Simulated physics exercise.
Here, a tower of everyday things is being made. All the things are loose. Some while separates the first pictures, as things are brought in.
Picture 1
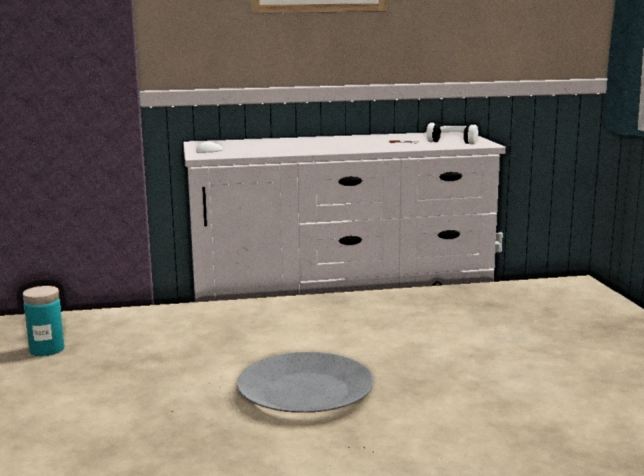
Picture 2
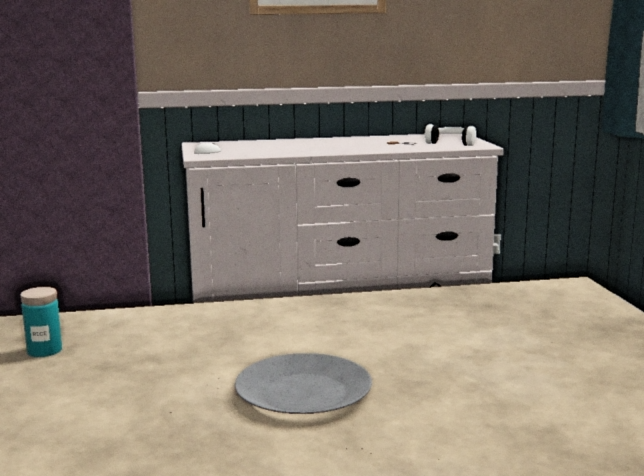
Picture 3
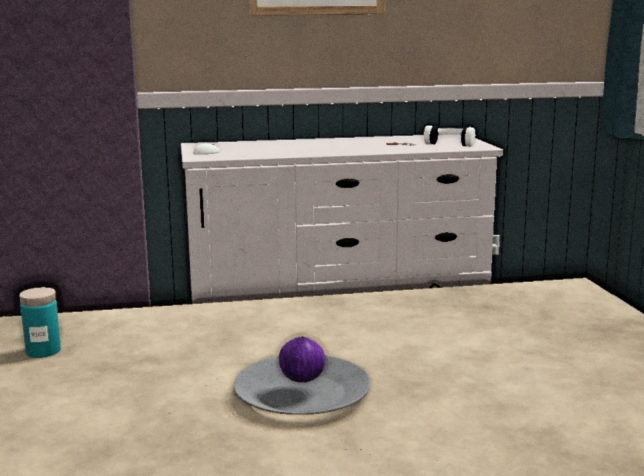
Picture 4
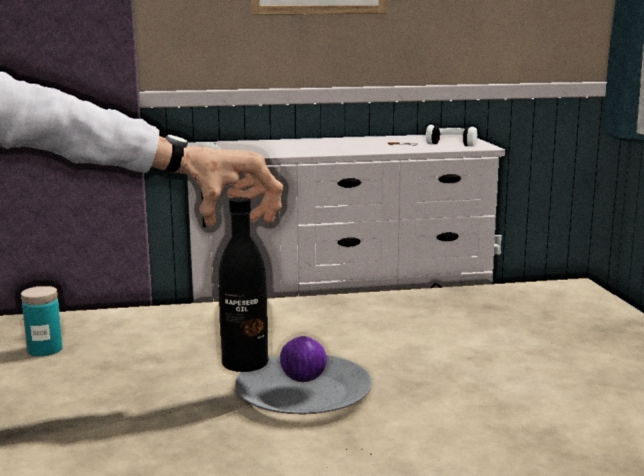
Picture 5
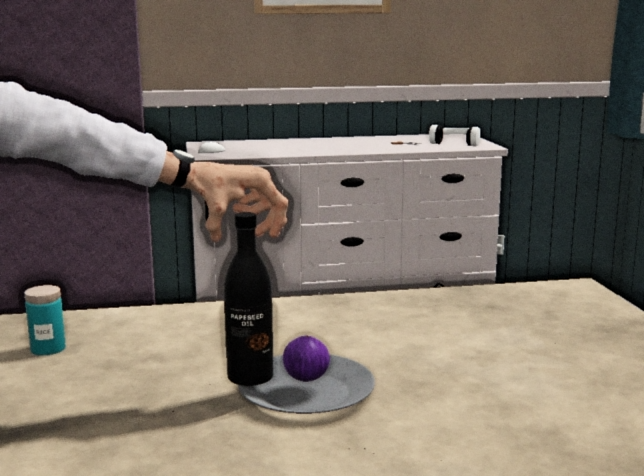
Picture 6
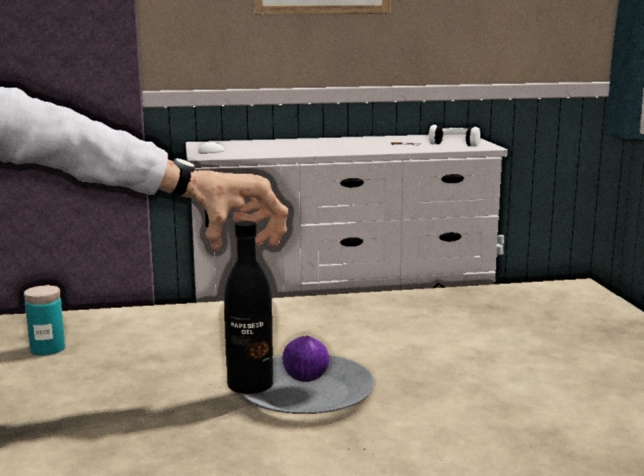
In a room with purple and dark green panelled walls, a pale mottled tabletop is seen from slightly above, facing a white cabinet of drawers, the view shifting very slightly. A turquoise jar stands at the left and a grey plate sits near the centre, where a round purple onion appears. A hand in a white sleeve, reaching from the left, then lowers a black bottle by its top onto the plate's left edge, still gripping it.
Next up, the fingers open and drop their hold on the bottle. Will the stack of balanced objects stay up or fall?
The pile rests steadily.
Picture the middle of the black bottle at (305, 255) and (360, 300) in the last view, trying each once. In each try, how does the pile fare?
First case - pile falls; second case - pile steady.
Then, 0.20 s past the last view, nothing moves.
Then, 0.40 s past the last view, black bottle resting near (248, 307).
Finally, all 4 still in place. Final places as the last picture's camera would see them, black bottle near (248, 307). The pile keeps its balance.
